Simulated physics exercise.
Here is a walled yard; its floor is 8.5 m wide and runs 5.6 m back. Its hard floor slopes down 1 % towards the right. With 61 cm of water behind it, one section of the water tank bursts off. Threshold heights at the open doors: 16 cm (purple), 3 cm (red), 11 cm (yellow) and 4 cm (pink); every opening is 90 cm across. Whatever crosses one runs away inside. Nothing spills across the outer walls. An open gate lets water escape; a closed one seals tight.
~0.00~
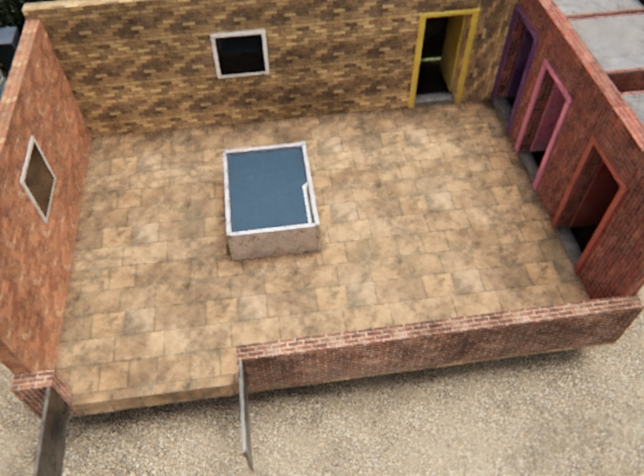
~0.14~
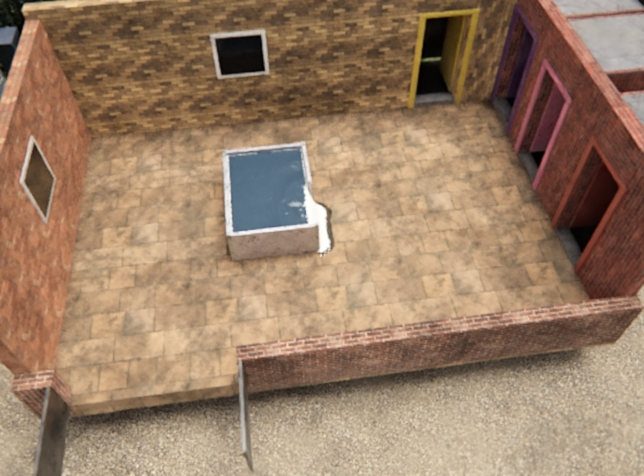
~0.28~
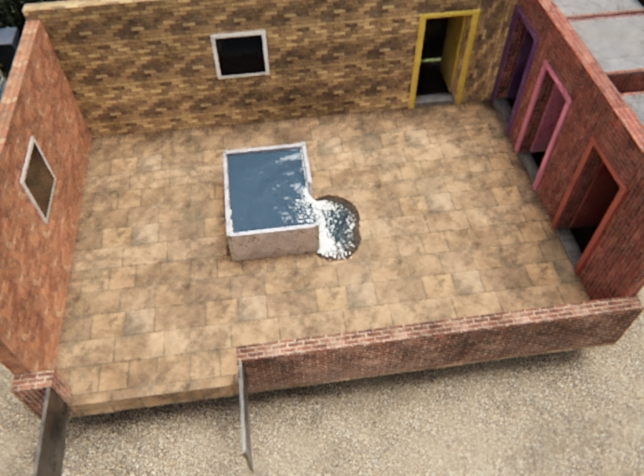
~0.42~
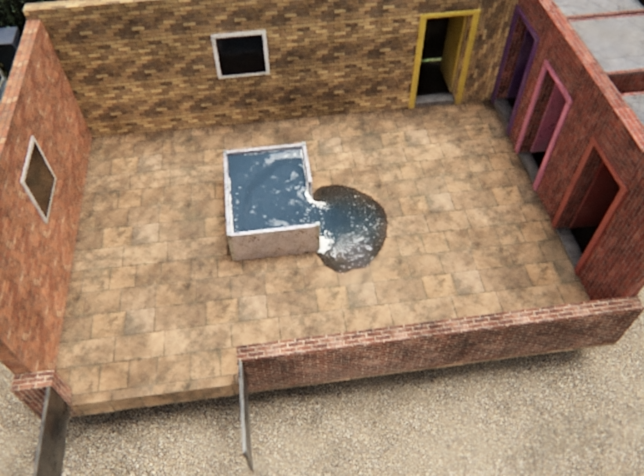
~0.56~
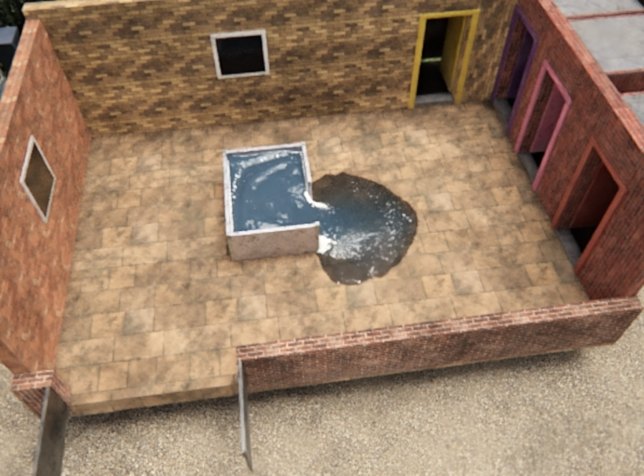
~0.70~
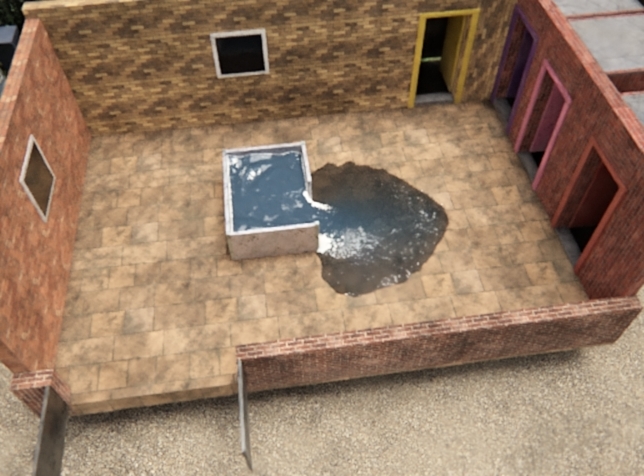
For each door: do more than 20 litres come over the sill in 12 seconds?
Door by door: At the purple door it does not reach the limit; at the red door it exceeds the limit; at the yellow door it does not reach the limit; at the pink door it passes the limit.
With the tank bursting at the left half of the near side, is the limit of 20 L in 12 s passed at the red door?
Then: Red above.
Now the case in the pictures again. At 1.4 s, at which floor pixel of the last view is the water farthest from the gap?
Around (556, 235).
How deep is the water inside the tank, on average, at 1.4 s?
Roughly 37 cm on average.
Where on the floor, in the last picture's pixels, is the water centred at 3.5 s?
At about (401, 219).
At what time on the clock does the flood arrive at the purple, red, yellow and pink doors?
Arrival: Purple 2.4 s, red 1.5 s, yellow 3.0 s, pink 1.6 s.
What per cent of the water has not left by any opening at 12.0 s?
Some 74 per cent remains.
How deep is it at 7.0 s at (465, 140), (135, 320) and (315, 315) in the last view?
Roughly 7, 0 and 1 cm, in turn.
After 1.4 s water covers 25 % of the floor and is deepest (30 cm) near (321, 236); purple door not reached, red door not reached, yellow door not reached, pink door not reached.
After 2.2 s water covers 35 % of the floor and is deepest (22 cm) near (321, 236); purple door not reached, red door 10 cm at the sill, 29 L in, yellow door not reached, pink door 11 cm at the sill, 19 L in.
After 3.5 s water covers 40 % of the floor and is deepest (18 cm) near (550, 244); purple door 10 cm at the sill, 0 L in, red door 14 cm at the sill, 107 L in, yellow door 3 cm at the sill, 0 L in, pink door 12 cm at the sill, 81 L in.
After 7.0 s water covers 45 % of the floor and is deepest (12 cm) near (490, 100); purple door 10 cm at the sill, 0 L in, red door 8 cm at the sill, 204 L in, yellow door 6 cm at the sill, 0 L in, pink door 8 cm at the sill, 141 L in.
After 12.0 s water covers 60 % of the floor and is deepest (8 cm) near (531, 183); purple door 7 cm at the sill, 0 L in, red door 6 cm at the sill, 260 L in, yellow door 5 cm at the sill, 0 L in, pink door 7 cm at the sill, 169 L in.
